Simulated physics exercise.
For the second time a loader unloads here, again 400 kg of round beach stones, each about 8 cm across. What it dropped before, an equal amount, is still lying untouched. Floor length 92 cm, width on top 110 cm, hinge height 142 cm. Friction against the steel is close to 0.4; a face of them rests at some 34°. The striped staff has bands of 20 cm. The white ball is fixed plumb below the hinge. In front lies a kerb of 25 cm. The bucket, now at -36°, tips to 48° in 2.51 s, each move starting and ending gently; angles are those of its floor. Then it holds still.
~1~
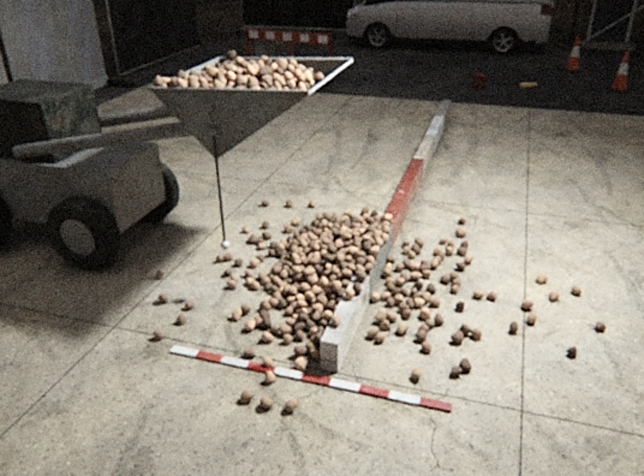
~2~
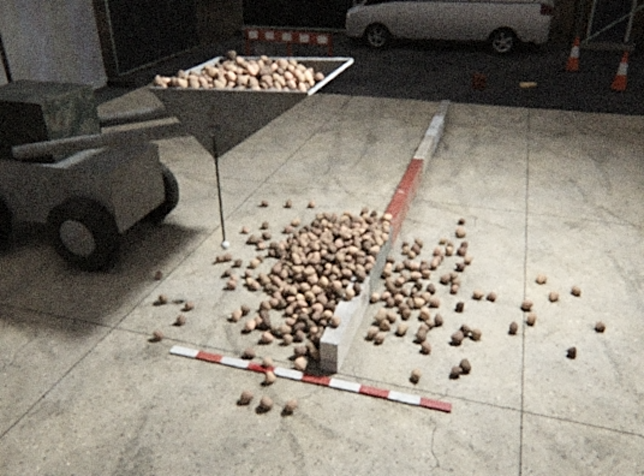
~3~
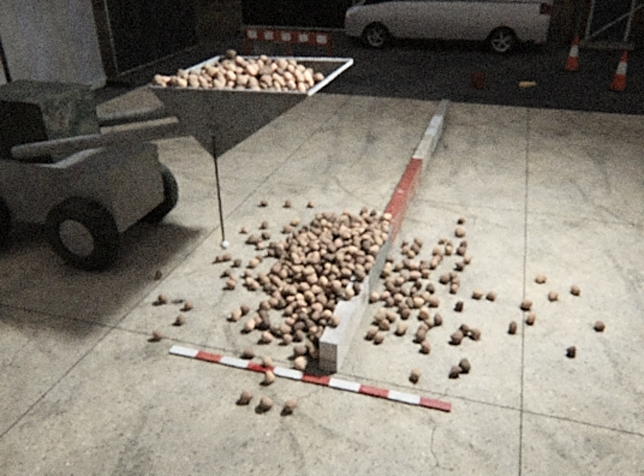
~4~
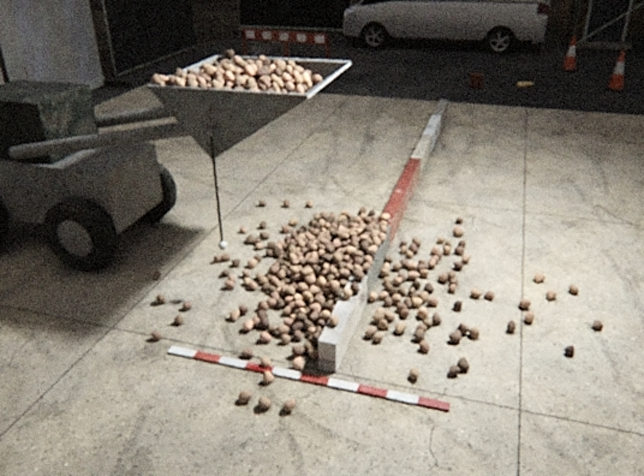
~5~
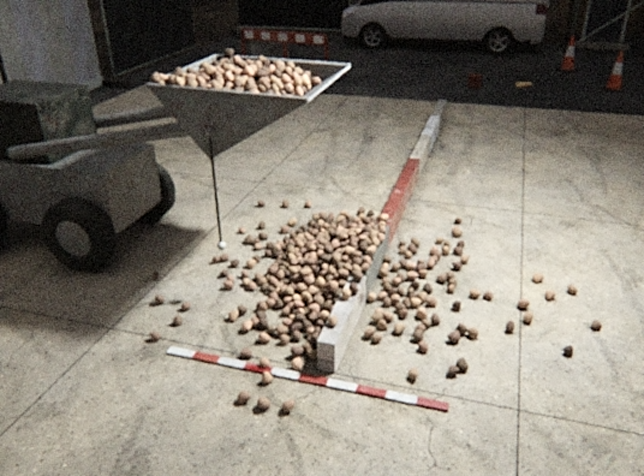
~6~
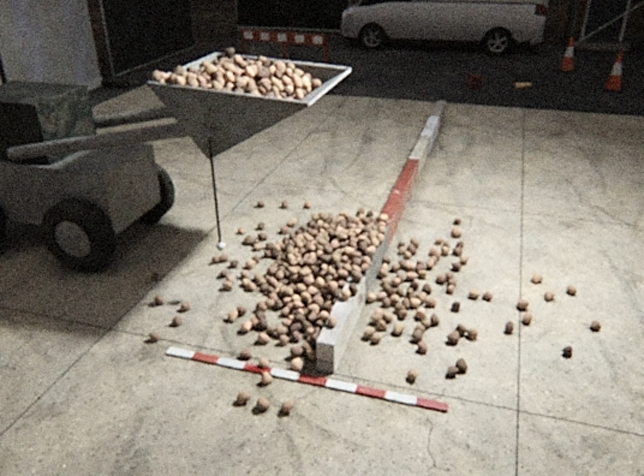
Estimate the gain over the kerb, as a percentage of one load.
Close to 25 parts in a hundred.
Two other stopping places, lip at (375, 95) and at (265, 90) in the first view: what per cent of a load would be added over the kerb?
First some 95, then 0 per cent.
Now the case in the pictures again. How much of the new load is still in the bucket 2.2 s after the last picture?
It holds some 0 per cent.
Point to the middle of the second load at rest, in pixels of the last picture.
Near (336, 261).
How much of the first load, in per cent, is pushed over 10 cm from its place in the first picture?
About 25 per cent.
Then, 1.5 s after the last picture the floor is at 35°; in per cent of one load, 71 in the bucket, 115 on this side of the kerb, 14 over the kerb; the foremost stones are at (547, 310).
Then, 2.2 s after the last picture the floor is at 48°; in per cent of one load, 0 in the bucket, 164 on this side of the kerb, 36 over the kerb; the foremost stones are at (547, 310).
Then, 2.6 s after the last picture the floor is at 48°; in per cent of one load, 0 in the bucket, 162 on this side of the kerb, 38 over the kerb; the foremost stones are at (548, 295).
Then, 5.2 s after the last picture the floor is at 48°; in per cent of one load, 0 in the bucket, 162 on this side of the kerb, 38 over the kerb; the foremost stones are at (551, 294). Net gain over the kerb, 25.
